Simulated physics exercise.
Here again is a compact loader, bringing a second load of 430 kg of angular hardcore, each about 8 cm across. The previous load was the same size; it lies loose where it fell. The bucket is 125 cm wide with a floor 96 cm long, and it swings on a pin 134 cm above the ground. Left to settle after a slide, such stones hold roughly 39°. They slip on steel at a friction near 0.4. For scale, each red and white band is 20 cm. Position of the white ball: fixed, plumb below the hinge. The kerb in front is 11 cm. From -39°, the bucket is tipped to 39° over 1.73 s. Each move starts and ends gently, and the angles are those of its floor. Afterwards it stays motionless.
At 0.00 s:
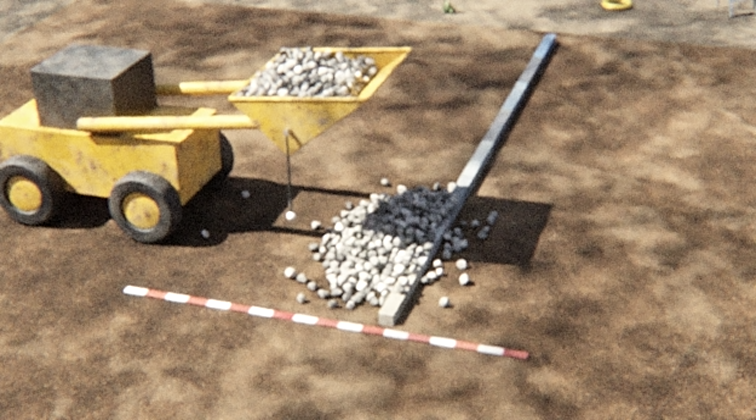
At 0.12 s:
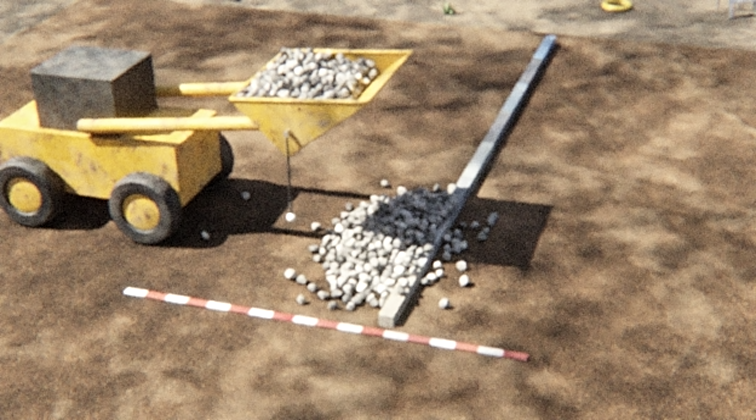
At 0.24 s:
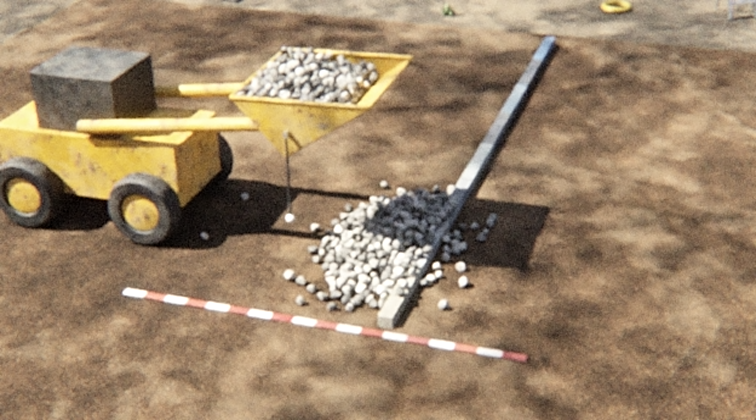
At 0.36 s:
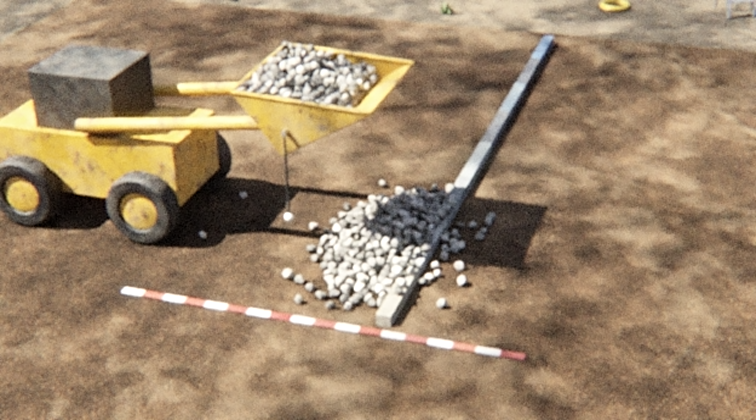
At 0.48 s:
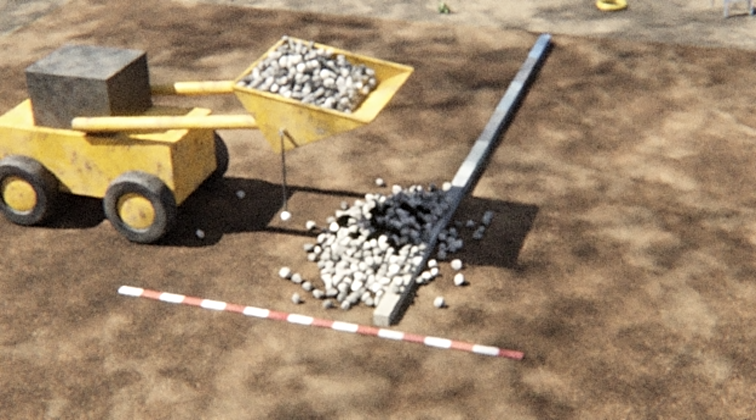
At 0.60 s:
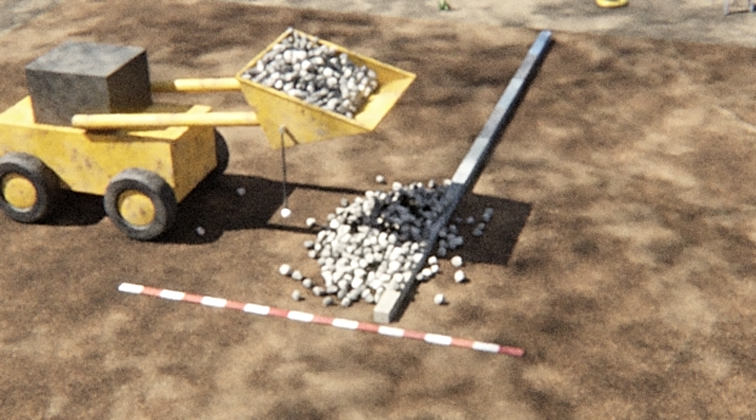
In the video, a yellow wheeled loader stands still on brown ground, slowly tilting its raised bucket of pale stones forward to the right, while a loose stone pile lies against a long grey bar near a red-and-white rod.
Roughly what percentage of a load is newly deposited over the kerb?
Around 45 per cent of a load is newly deposited there.
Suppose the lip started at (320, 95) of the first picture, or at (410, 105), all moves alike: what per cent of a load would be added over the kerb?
First some 5, then 90 per cent.
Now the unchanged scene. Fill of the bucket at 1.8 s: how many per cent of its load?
Roughly 50 per cent remains inside.
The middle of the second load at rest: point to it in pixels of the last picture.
The middle lies near (423, 230) in the last picture.
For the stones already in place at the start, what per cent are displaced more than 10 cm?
Close to 5 in a hundred of them.
After 1.3 s the floor is at 27°; in per cent of one load, 100 in the bucket, 97 on this side of the kerb, 4 over the kerb; the foremost stones are at (471, 242).
After 1.8 s the floor is at 39°; in per cent of one load, 51 in the bucket, 145 on this side of the kerb, 4 over the kerb; the foremost stones are at (471, 242).
After 2.2 s the floor is at 39°; in per cent of one load, 12 in the bucket, 164 on this side of the kerb, 24 over the kerb; the foremost stones are at (487, 255).
After 4.9 s the floor is at 39°; in per cent of one load, 0 in the bucket, 152 on this side of the kerb, 49 over the kerb; the foremost stones are at (534, 264). Net gain over the kerb, 45.
